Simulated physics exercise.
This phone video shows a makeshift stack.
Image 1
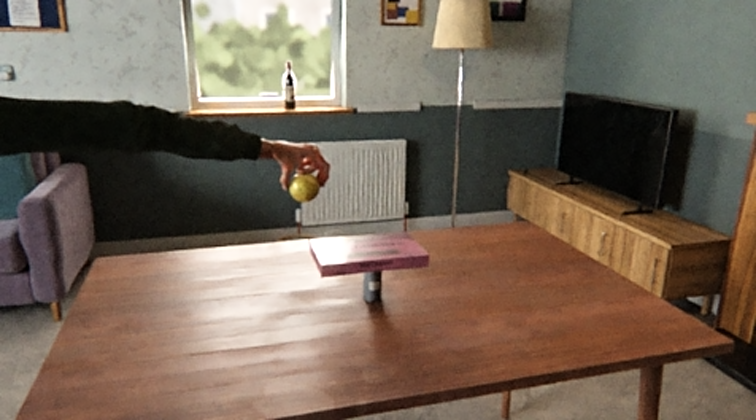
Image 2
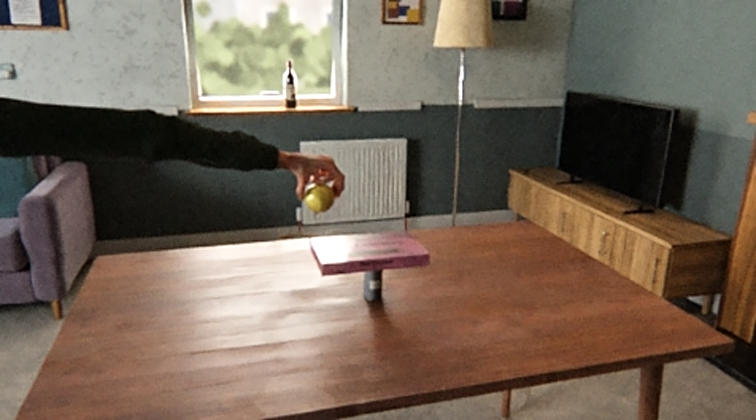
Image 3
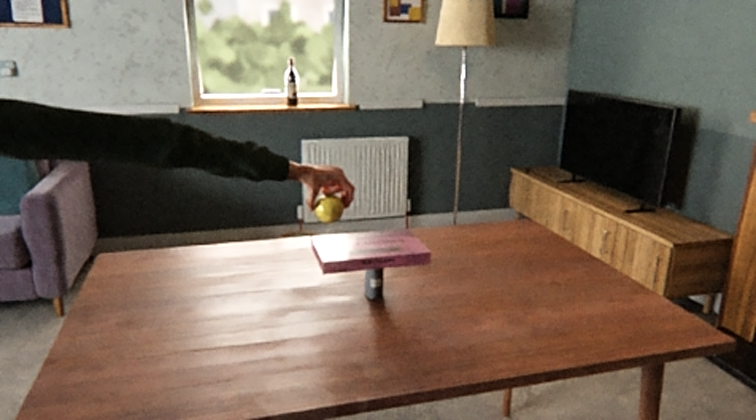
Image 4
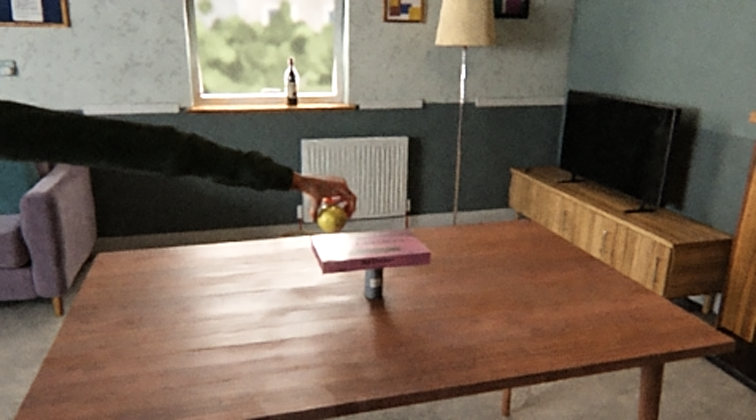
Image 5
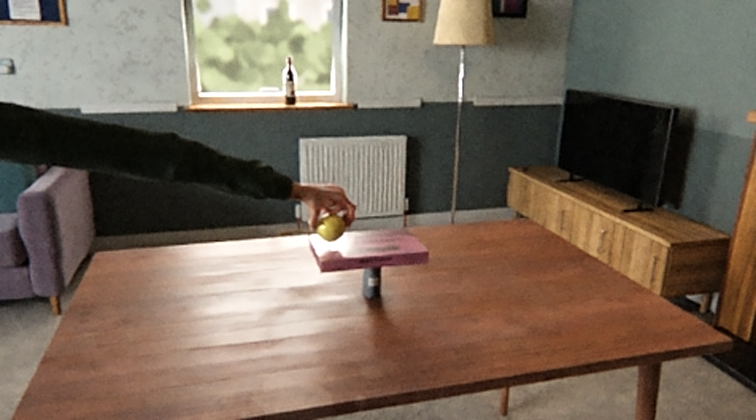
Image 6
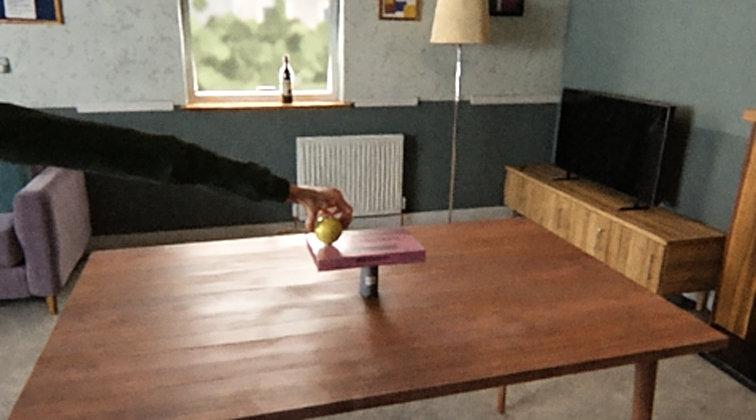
In a living room with a window, radiator, lamp and television, a phone looks slightly down across a brown wooden table. A flat pink packet lies on a small dark upright support near the middle, and a dark-sleeved arm from the left holds a yellow apple above it. The hand moves right and lowers the apple onto the packet's left side, as the view shifts very slightly.
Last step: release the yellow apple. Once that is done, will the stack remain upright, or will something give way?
The stack is not secure.
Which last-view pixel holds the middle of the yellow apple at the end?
The object ends up somewhere around (290, 287).
Then, 0.30 s past the last view, yellow apple now fallen; pink packet rocked 59° from its first pose.
Then, 0.50 s past the last view, pink packet now fallen; grey shaker rocked 29° from its first pose.
Finally, fallen, yellow apple, pink packet and grey shaker. Final places as the last picture's camera would see them, yellow apple near (290, 287). The stack comes apart.
